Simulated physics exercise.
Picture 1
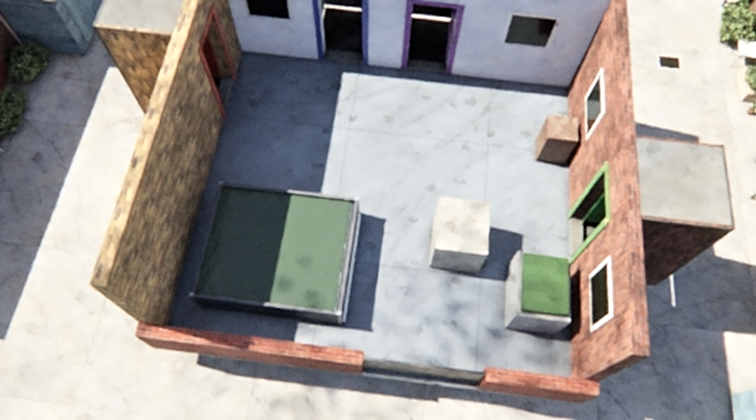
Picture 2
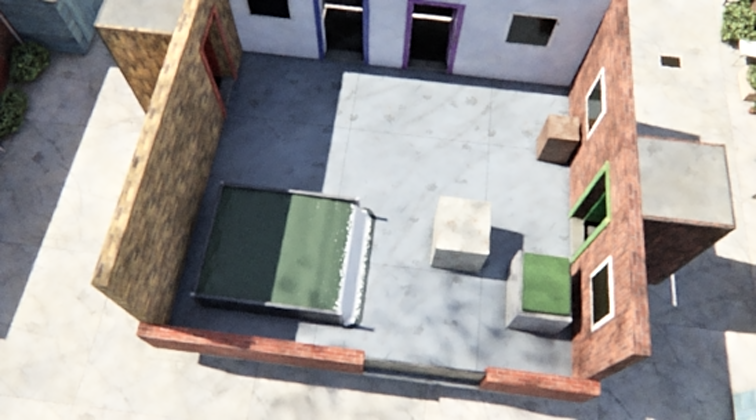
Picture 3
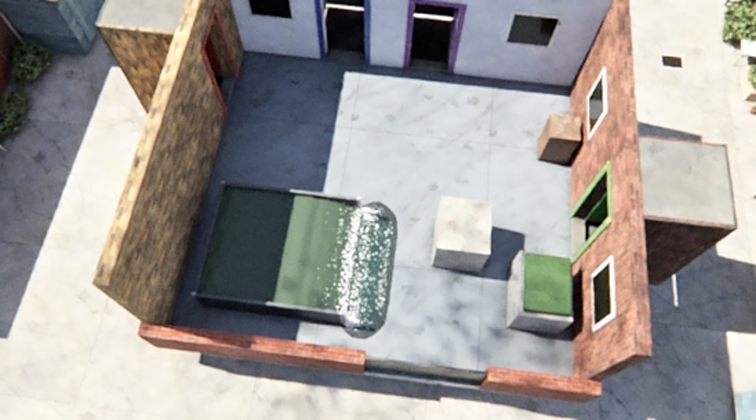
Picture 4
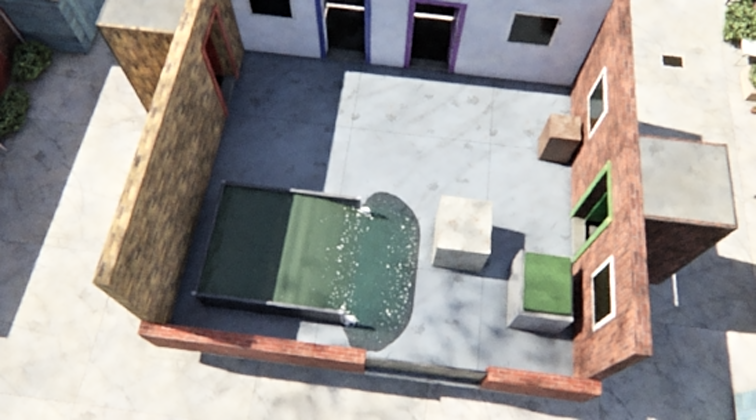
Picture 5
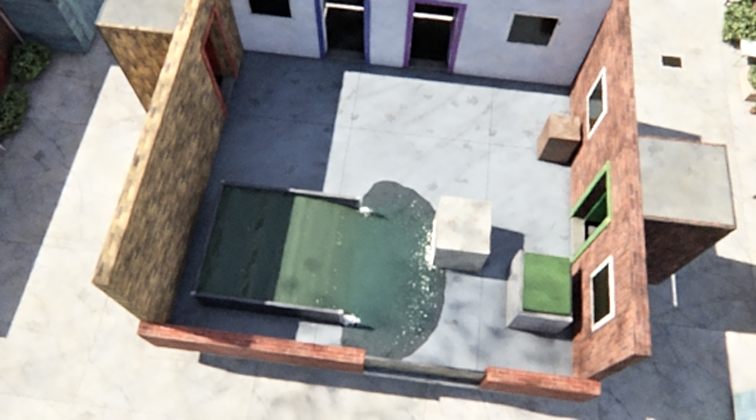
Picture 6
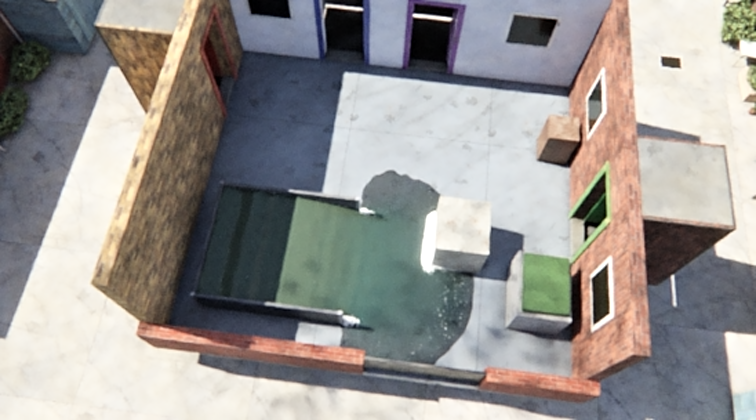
We see a walled yard from above with a tank of green water on the left; its right side gives way, and water pours out across the smooth floor, spreading rightward around a pale block near a green-topped box.
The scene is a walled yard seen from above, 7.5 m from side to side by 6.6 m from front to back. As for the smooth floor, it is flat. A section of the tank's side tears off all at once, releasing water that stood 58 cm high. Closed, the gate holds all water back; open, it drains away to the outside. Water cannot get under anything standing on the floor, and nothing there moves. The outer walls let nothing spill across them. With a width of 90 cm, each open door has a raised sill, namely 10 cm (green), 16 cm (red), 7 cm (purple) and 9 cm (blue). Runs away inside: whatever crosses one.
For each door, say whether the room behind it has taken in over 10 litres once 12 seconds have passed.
Green door: Beneath the limit, red door: Beneath the limit, purple door: Above the limit, blue door: Beneath the limit.
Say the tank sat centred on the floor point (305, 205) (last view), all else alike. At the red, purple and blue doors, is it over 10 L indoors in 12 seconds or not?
Well, against that limit, at red it's within bounds, at purple it's too much, and at blue it's within bounds.
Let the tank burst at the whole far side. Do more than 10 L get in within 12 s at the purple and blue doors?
Door purple goes beyond, door blue goes beyond.
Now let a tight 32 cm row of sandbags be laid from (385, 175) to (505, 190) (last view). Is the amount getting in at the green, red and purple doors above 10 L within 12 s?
With that change: Green exceeds it, red stays within, purple stays within.
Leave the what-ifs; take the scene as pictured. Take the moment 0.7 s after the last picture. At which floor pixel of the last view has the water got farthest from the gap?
I'd mark it close to (559, 354).
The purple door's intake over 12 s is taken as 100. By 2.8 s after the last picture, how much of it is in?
By then it's near 10% of the total.
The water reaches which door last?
Last: Red.
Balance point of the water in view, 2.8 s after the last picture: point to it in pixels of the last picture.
Around (424, 256).
Then, 0.7 s after the last picture water covers 25 % of the floor and is deepest (39 cm) near (430, 255); green door not reached, red door not reached, purple door not reached, blue door not reached.
Then, 1.5 s after the last picture water covers 40 % of the floor and is deepest (46 cm) near (569, 385); green door not reached, red door not reached, purple door not reached, blue door not reached.
Then, 2.8 s after the last picture water covers 65 % of the floor and is deepest (46 cm) near (569, 385); green door 10 cm at the sill, 0 L in, red door not reached, purple door 14 cm at the sill, 7 L in, blue door not reached.
Then, 6.3 s after the last picture water covers 80 % of the floor and is deepest (22 cm) near (167, 333); green door 3 cm at the sill, 2 L in, red door 3 cm at the sill, 0 L in, purple door 12 cm at the sill, 58 L in, blue door 8 cm at the sill, 0 L in.
Then, 11.3 s after the last picture water covers 100 % of the floor and is deepest (13 cm) near (220, 204); green door 6 cm at the sill, 2 L in, red door 10 cm at the sill, 0 L in, purple door 8 cm at the sill, 86 L in, blue door 7 cm at the sill, 0 L in.
